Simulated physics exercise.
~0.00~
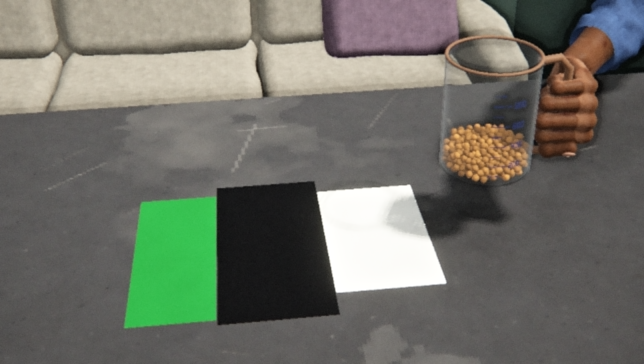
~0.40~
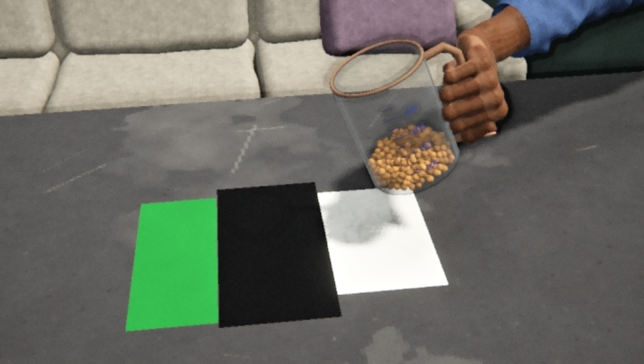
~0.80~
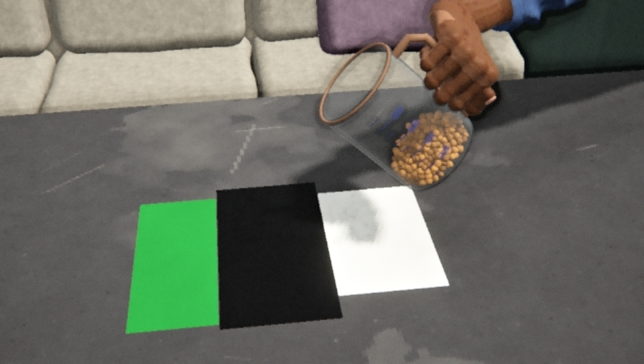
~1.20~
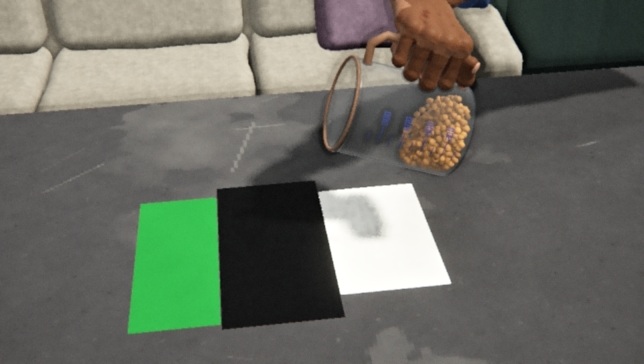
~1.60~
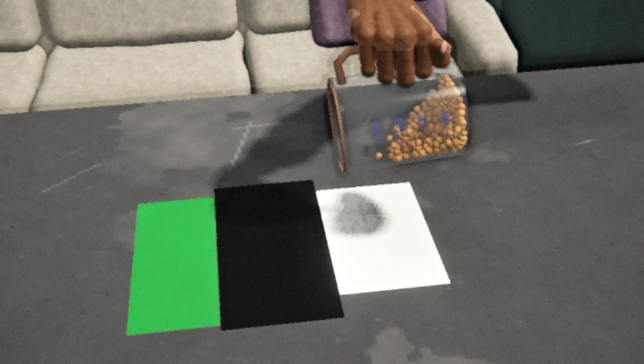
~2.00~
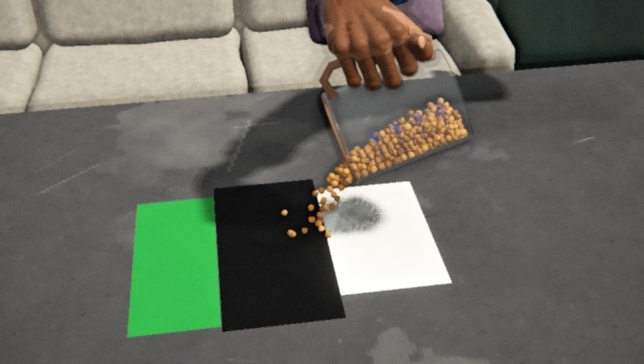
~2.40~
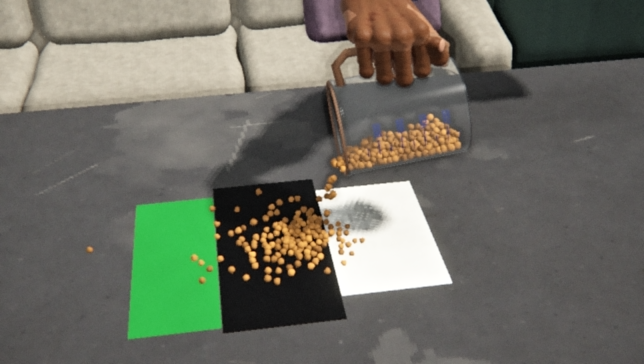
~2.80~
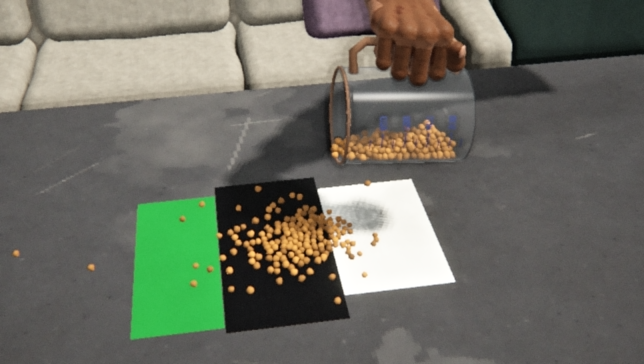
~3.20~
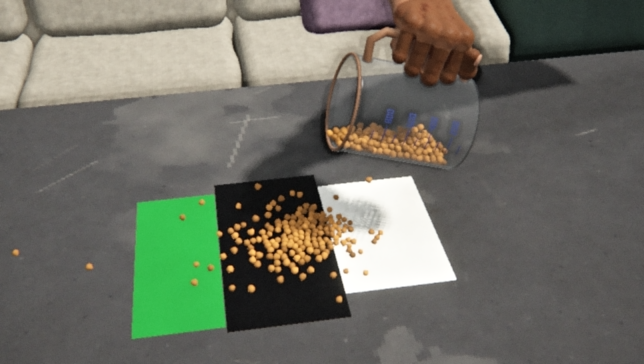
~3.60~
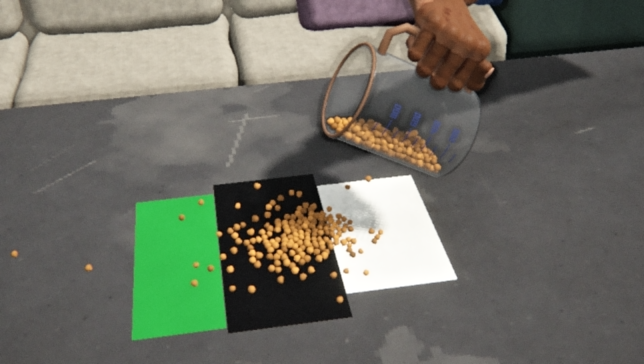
A hand tipped a clear jug of roasted chickpeas onto its side and spilled many across the black mat, with some scattering onto the white and green mats and the table, then tilted it partly back, still holding plenty.
